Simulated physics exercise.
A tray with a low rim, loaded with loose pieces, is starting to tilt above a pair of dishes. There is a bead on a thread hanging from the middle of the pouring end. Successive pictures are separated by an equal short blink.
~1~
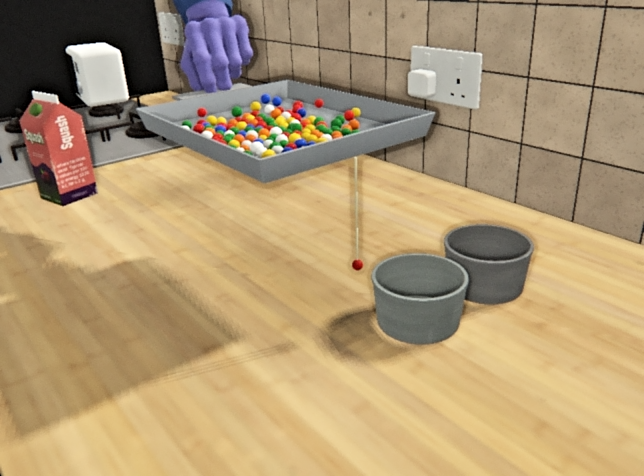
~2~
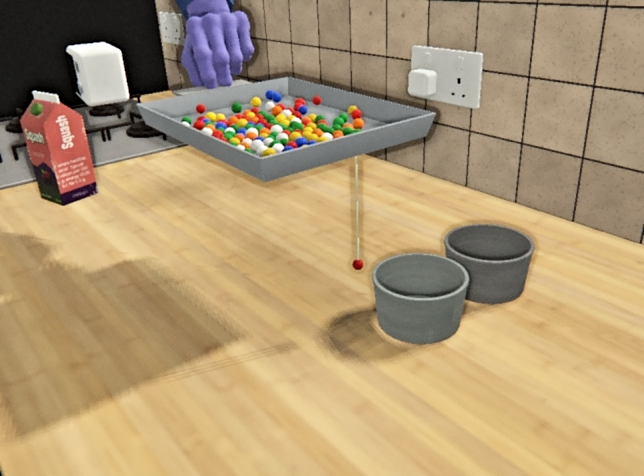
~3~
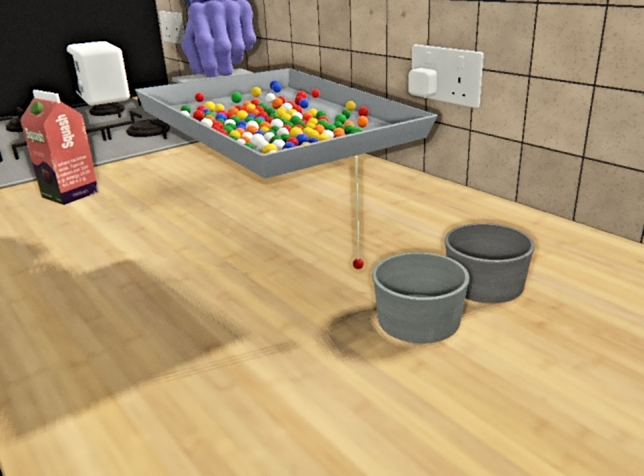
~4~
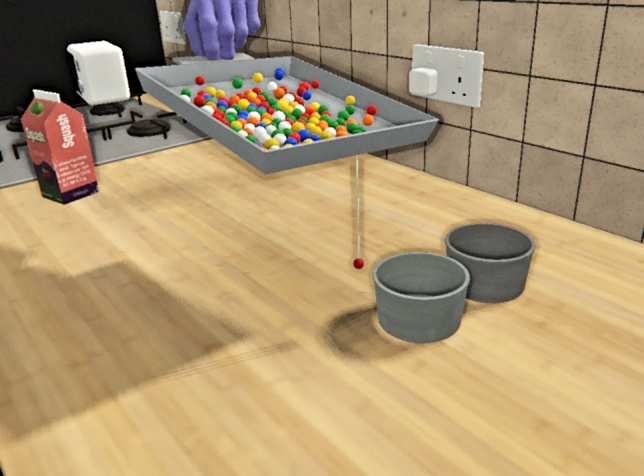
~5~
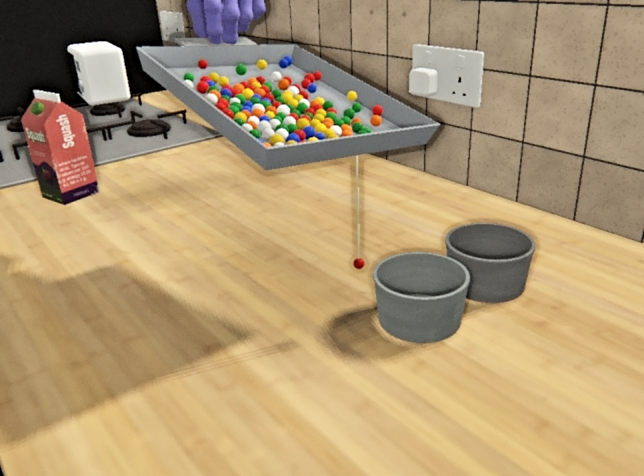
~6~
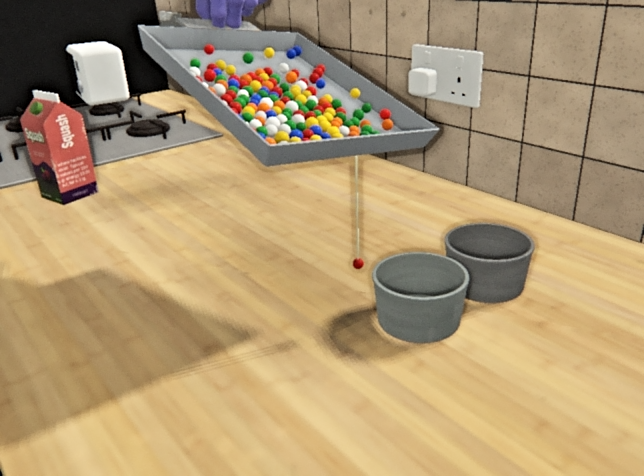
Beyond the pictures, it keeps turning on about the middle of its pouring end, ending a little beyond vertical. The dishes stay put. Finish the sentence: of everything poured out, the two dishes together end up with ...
They end up with the majority of it.
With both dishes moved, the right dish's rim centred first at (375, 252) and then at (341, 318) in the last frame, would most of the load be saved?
First try: A minority; second try: A minority.
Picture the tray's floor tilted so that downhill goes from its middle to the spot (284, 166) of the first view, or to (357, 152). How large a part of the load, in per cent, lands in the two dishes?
First case about 0 percent; second case about 40 percent.
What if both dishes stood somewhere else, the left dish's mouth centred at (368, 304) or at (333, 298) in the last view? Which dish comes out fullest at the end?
Well, the right-side one at the first spot and the right-side one at the second.
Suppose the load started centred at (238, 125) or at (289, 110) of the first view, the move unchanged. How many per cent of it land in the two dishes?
You'd see roughly 60 per cent first and roughly 70 per cent second.
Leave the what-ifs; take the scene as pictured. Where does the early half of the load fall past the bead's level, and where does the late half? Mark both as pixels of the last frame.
The opening half passes (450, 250), the closing half (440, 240).
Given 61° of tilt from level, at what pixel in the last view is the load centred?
Near (382, 124).
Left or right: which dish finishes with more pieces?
Fuller side: Left of the pair.
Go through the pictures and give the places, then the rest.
Corners of the pouring end near (262, 156) and (426, 113), level; middle of the load near (276, 134), round plastic beads; left dish near (454, 312); right dish near (522, 275); bead on its thread near (358, 265), in the first picture.
Corners of the pouring end near (263, 155) and (427, 113), level; middle of the load near (276, 132), only a few on the move, in the second picture.
Corners of the pouring end near (264, 152) and (429, 115), tipped barely, lowest at the right corner; middle of the load near (277, 126), a little on the move, in the third picture.
Corners of the pouring end near (267, 148) and (430, 118), tipped a little, lowest at the right corner; middle of the load near (278, 118), a little on the move, in the fourth picture.
Corners of the pouring end near (270, 144) and (432, 122), tipped a little, lowest at the right corner; middle of the load near (283, 112), near a quarter on the move, in the fifth picture.
Corners of the pouring end near (272, 141) and (431, 127), tipped clearly, lowest at the right corner; middle of the load near (291, 108), all but a few on the move; left dish near (454, 311); right dish near (522, 273), in the sixth picture.
Shortly afterwards, tray tipped steeply; the bulk on the tray; only a few in the left dish; only a few in the right dish; only a few outside both; a little in the air.
Next, tray tipped right over; a little on the tray; near half in the left dish; a little in the right dish; a little outside both; a little in the air.
Some moments later, tray tipped past a quarter turn; near half in the left dish; a little in the right dish; near a third outside both.
In the end, tray tipped past a quarter turn; near half in the left dish; a little in the right dish; near a third outside both.
